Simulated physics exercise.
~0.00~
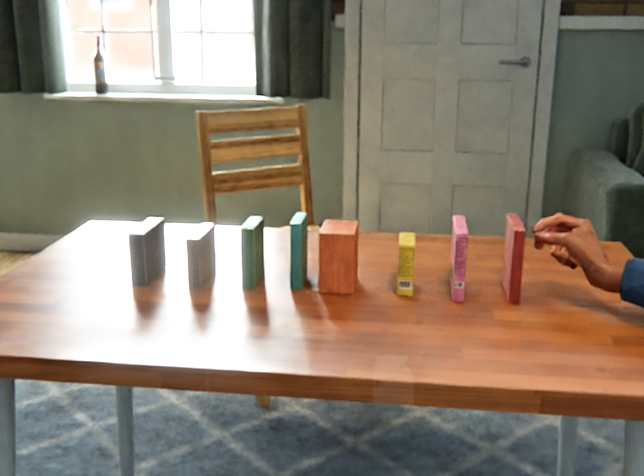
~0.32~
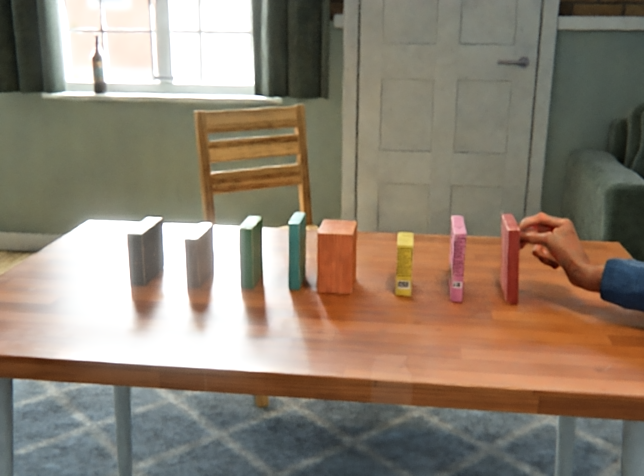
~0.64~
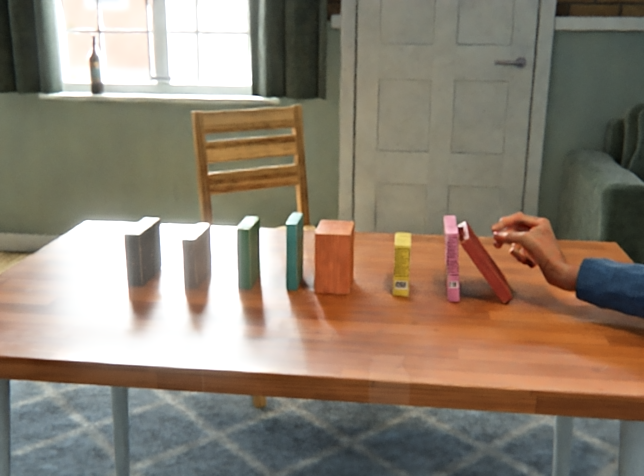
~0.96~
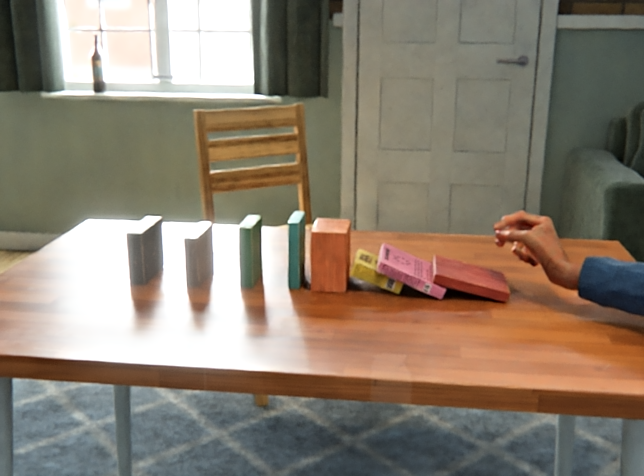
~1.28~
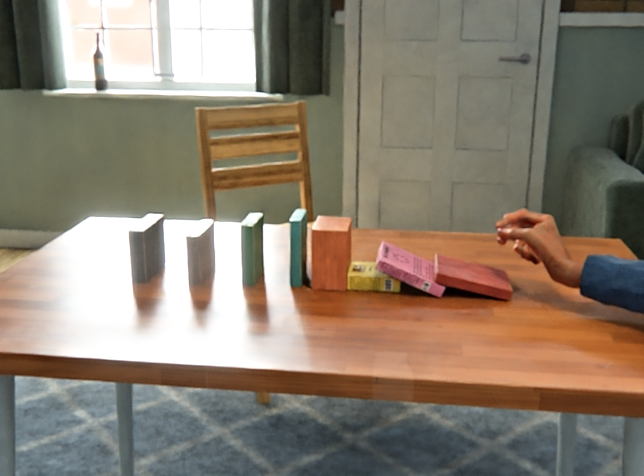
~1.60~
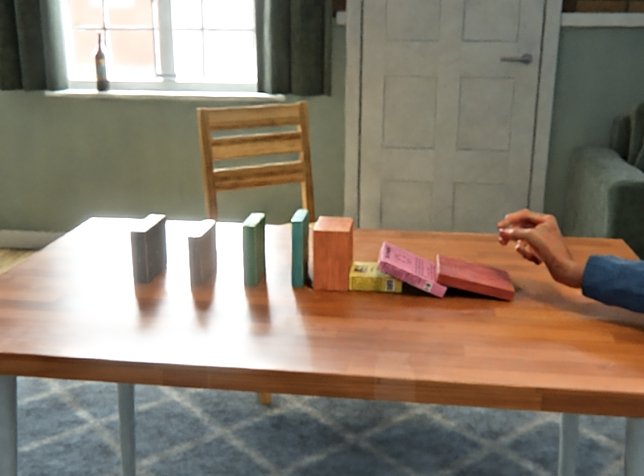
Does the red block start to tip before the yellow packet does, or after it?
The red block tips before the yellow packet. It is already leaning left while the yellow packet still stands upright.
